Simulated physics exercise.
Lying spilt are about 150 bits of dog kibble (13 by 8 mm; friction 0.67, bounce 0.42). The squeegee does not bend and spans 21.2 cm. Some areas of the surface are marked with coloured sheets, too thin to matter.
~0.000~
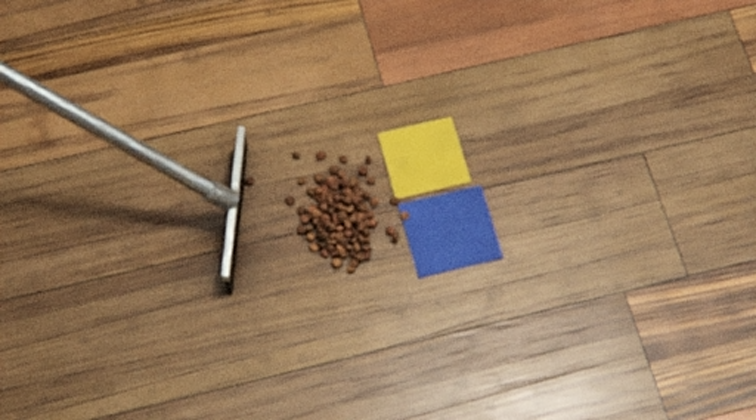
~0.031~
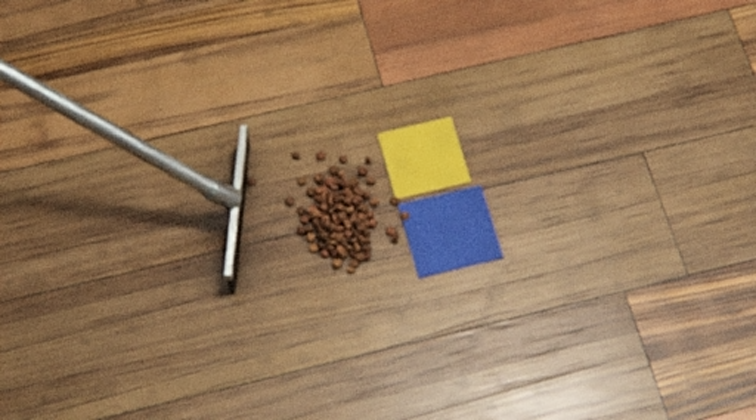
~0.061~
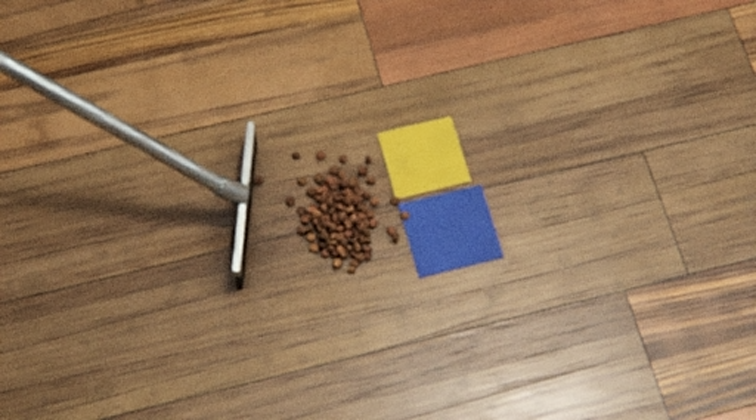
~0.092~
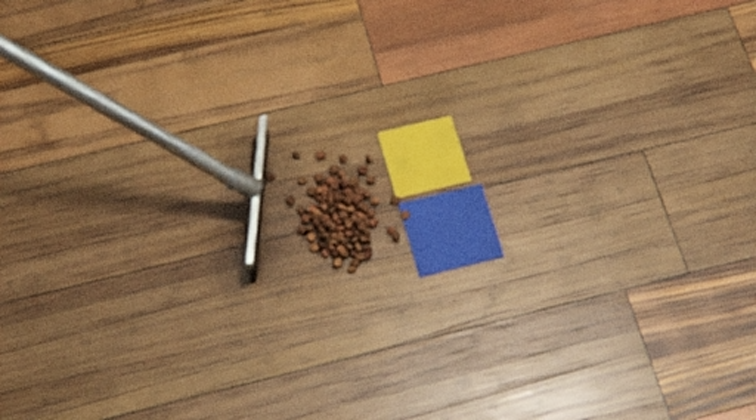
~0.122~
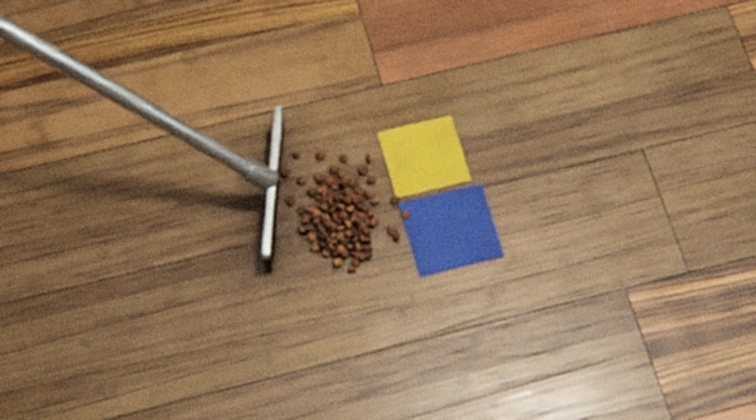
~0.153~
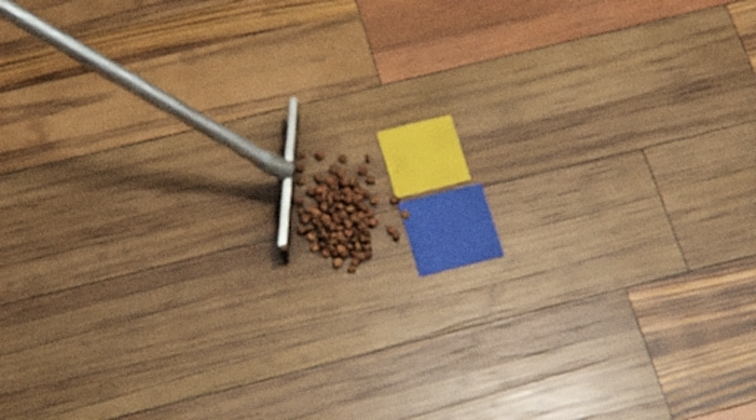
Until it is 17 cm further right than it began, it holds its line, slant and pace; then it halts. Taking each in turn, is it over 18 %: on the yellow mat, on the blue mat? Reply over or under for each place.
Yellow mat: Under; blue mat: Under.
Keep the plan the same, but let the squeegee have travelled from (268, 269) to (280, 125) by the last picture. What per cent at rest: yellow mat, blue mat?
In per cent: Yellow mat 15 and blue mat 5.
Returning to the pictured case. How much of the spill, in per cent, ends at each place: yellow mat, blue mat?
Yellow mat: 10, blue mat: 5.
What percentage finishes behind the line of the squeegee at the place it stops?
Close to 5 in a hundred, I'd say.
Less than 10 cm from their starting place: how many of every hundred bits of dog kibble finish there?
About 95 per cent.
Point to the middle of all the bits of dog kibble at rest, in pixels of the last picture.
The centre lies at about (378, 209).
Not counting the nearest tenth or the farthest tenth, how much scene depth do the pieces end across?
Estimated depth: Near 14 cm.
After 0.28 s, squeegee 17 cm from its start, spill 14 cm wide; off the mats 100 %.
Then, at 0.41 s, squeegee 17 cm from its start, spill 16 cm wide; blue mat 5 %, yellow mat 10 %, off the mats 90 %.
After 0.52 s, squeegee 17 cm from its start, spill 16 cm wide; blue mat 5 %, yellow mat 10 %, off the mats 85 %.
In the end, at 1.0 s, blue mat 5 %, yellow mat 10 %, off the mats 85 %.
